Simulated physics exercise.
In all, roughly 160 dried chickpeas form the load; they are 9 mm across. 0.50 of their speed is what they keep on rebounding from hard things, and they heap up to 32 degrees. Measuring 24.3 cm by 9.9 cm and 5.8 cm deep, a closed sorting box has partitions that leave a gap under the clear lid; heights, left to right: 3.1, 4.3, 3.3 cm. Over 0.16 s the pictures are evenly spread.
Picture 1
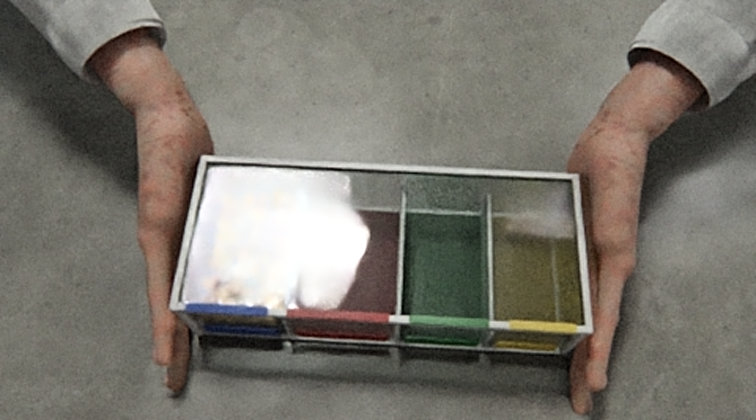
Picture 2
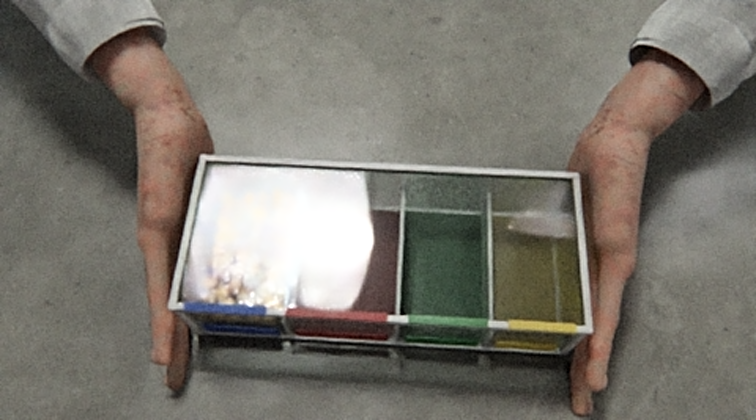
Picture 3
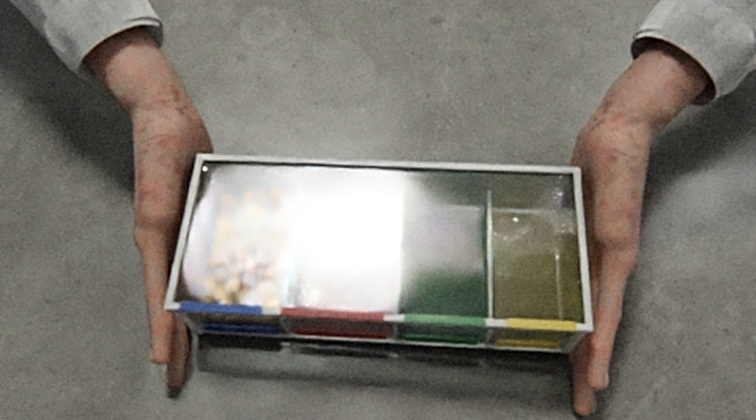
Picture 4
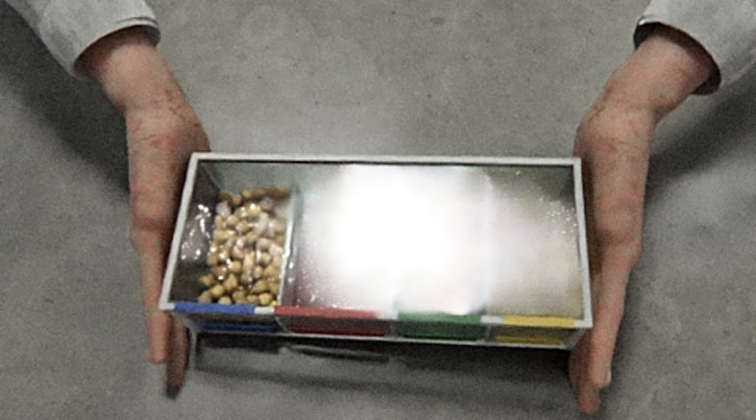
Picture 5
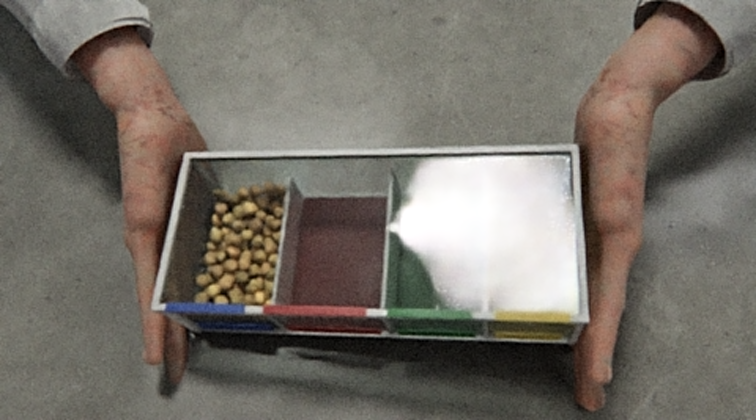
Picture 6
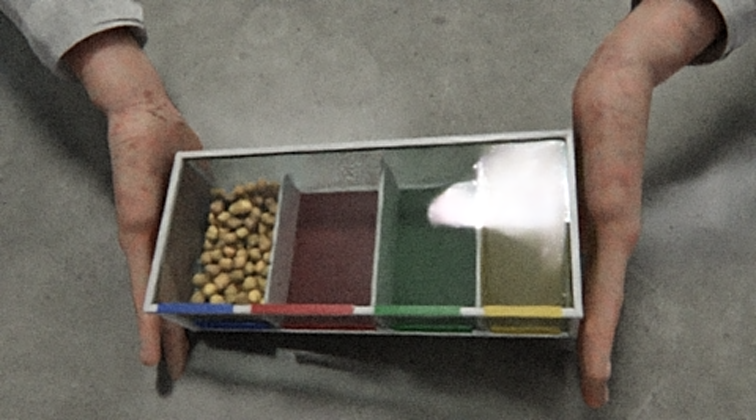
At first, two hands hold a nearly level, clear-lidded box with blue, red, green and yellow sections, bright glare covering its left side. The glare slides right, revealing chickpeas in the blue section, as the hands gradually tilt the box modestly down to the left; the chickpeas remain heaped there.
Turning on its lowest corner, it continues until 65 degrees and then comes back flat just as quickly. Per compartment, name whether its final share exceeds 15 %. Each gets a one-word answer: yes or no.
My answers are red no, blue yes, green no, yellow no.
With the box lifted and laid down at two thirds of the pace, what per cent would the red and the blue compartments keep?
Then the red compartment would hold 0 per cent and the blue one 100 per cent.
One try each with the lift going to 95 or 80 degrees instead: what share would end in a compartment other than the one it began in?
0 and 0 %.
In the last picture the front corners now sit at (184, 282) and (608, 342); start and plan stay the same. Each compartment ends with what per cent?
Red 35, blue 60, green 5, yellow 0.
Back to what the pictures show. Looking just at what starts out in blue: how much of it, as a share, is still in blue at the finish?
Close to 100 in a hundred.
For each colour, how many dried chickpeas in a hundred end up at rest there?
The red one ends with 0, blue with 100, green with 0 and yellow with 0 per cent.
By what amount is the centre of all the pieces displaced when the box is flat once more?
It shifts by roughly 1.0 cm.
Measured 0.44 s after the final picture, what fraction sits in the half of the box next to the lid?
Estimate: Near 10 per cent.
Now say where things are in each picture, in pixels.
In the first frame, box tilt 0 degrees, front corners at (178, 305) and (585, 327); blue 100 %.
In the second frame, box tilt 1 degrees, front corners at (177, 304) and (585, 327).
In the third frame, box tilt 2 degrees, front corners at (173, 304) and (585, 325).
In the fourth frame, box tilt 5 degrees, front corners at (168, 304) and (584, 321), lowest corner left front.
In the fifth frame, box tilt 10 degrees, front corners at (160, 305) and (580, 316), lowest corner left front.
In the sixth frame, box tilt 14 degrees, front corners at (152, 306) and (574, 310), lowest corner left front; blue 100 %.
Then, 0.44 s after the last picture, tilt 64 degrees; blue 100 %.
Then, 0.73 s after the last picture, tilt 27 degrees; blue 100 %.
Then, 1.13 s after the last picture, tilt 0 degrees; blue 100 %.
In the end, red 0 %, blue 100 %, green 0 %, yellow 0 %.
